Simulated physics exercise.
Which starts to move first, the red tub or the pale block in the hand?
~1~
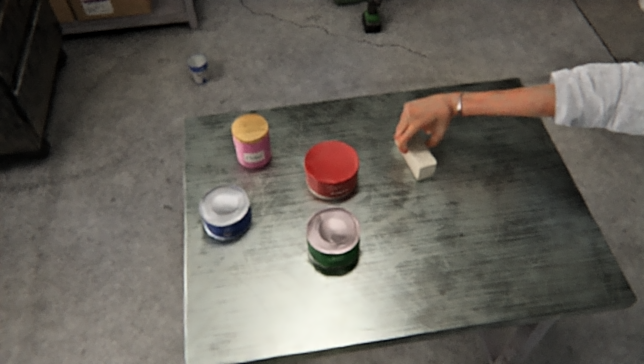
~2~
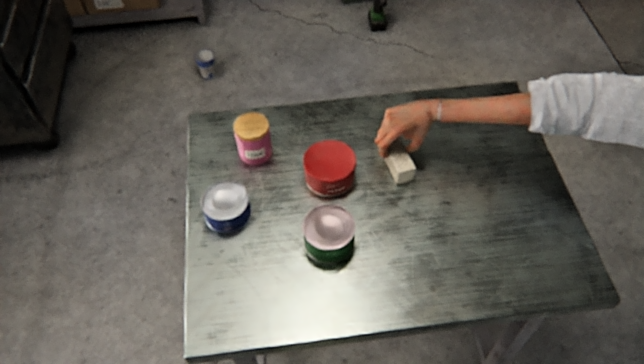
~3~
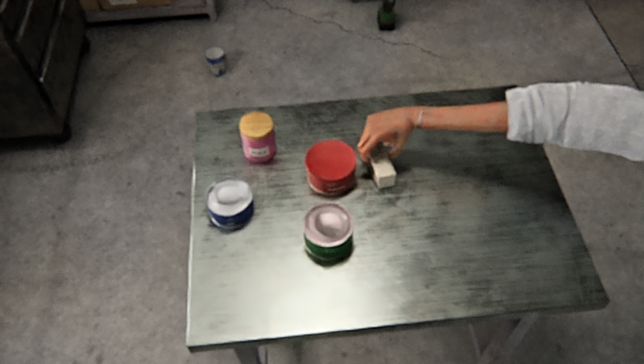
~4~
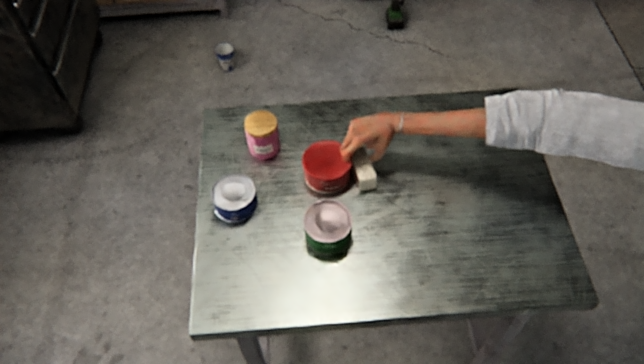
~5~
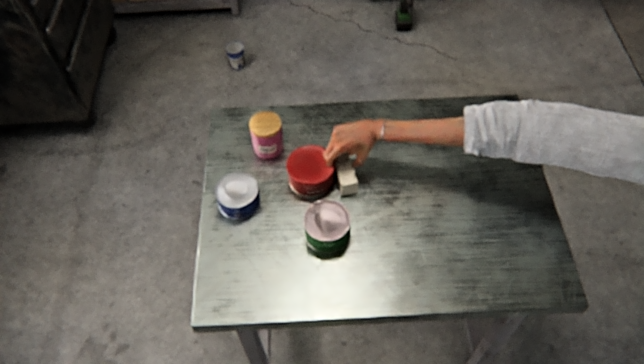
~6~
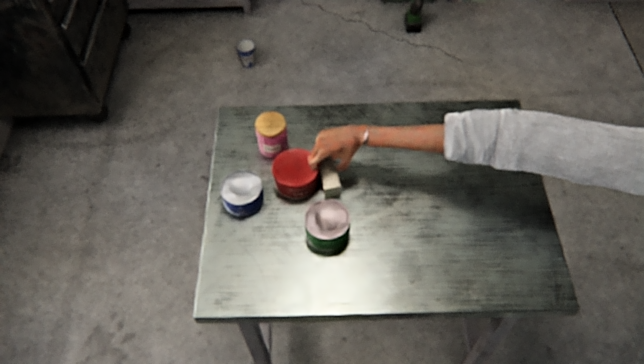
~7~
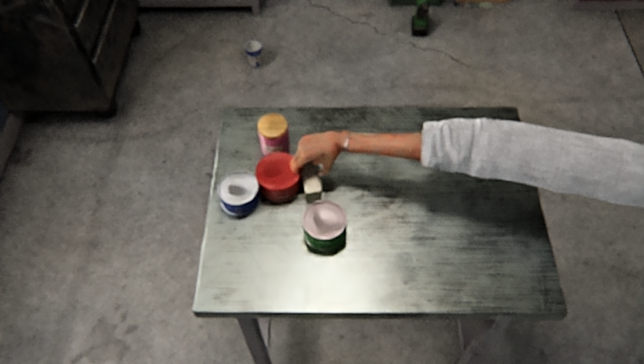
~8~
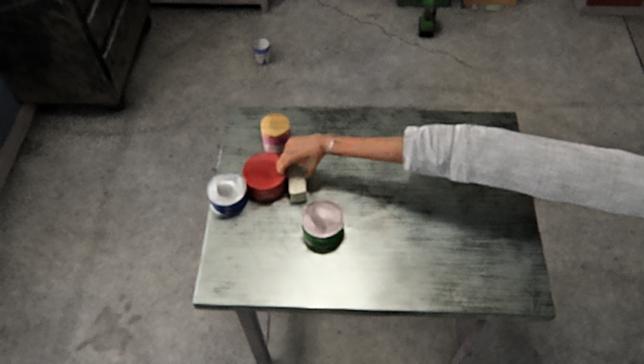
The pale block moves first. The hand slides it left across the table for a while before the red tub begins to slide.
